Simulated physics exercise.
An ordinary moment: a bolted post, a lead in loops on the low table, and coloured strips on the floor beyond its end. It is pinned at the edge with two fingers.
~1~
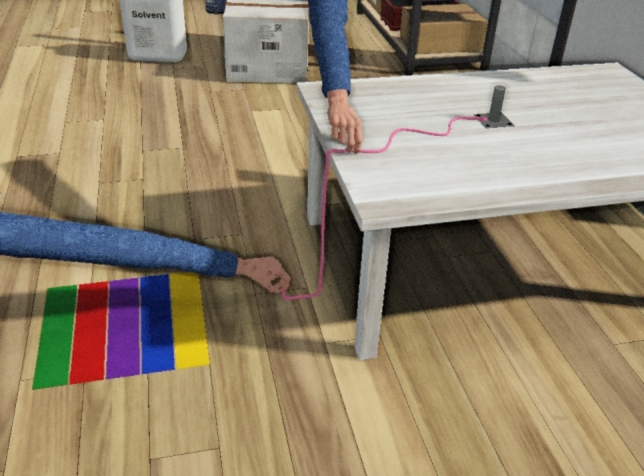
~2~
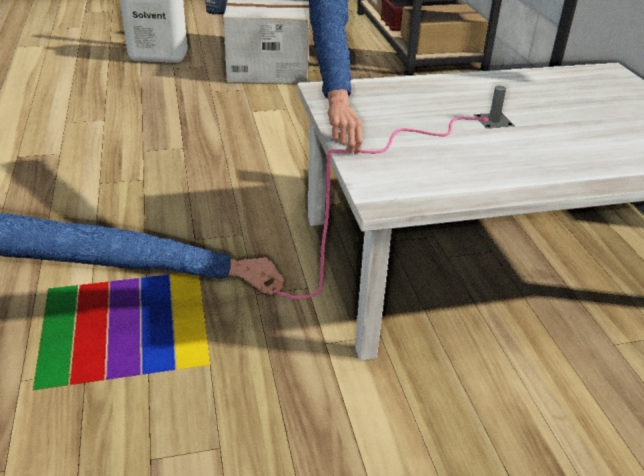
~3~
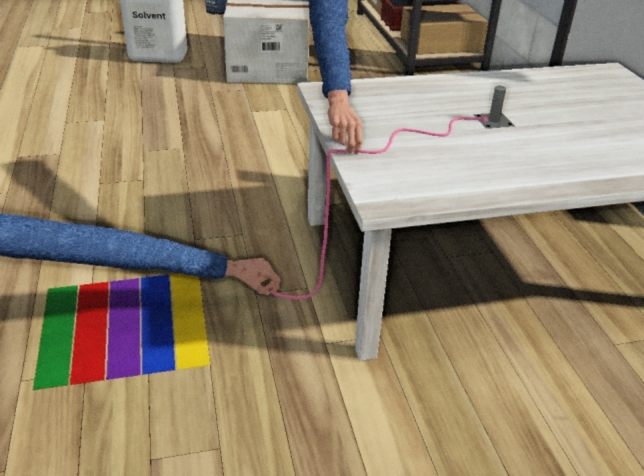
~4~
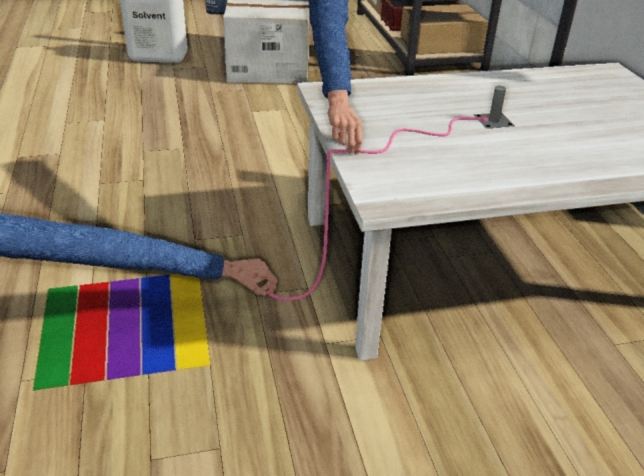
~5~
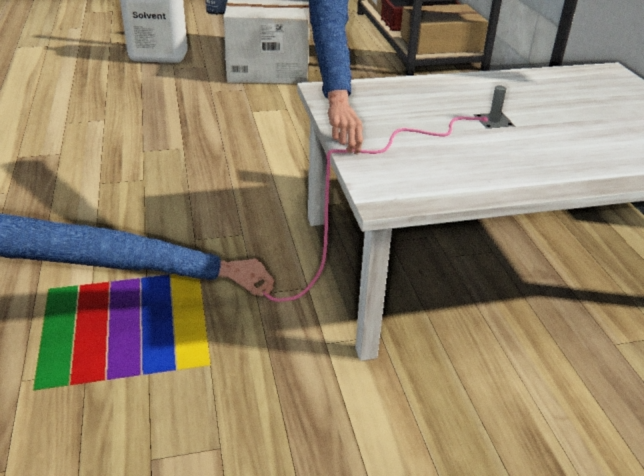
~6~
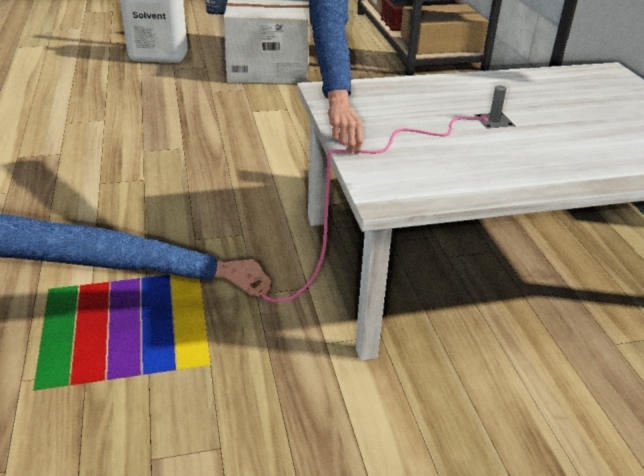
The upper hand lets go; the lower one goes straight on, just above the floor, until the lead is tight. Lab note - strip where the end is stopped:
Purple strip.
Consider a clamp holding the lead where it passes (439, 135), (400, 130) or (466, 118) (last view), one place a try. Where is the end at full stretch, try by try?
First (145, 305), next (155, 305), last (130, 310).
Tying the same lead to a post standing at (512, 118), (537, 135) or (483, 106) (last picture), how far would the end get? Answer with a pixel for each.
First (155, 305), then (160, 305), and last (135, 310).
Early on, end near (176, 303); over yellow.
Midway, end near (144, 307); over blue.
At the end of the slack, end near (124, 310); over purple. It gets as far as the purple strip.
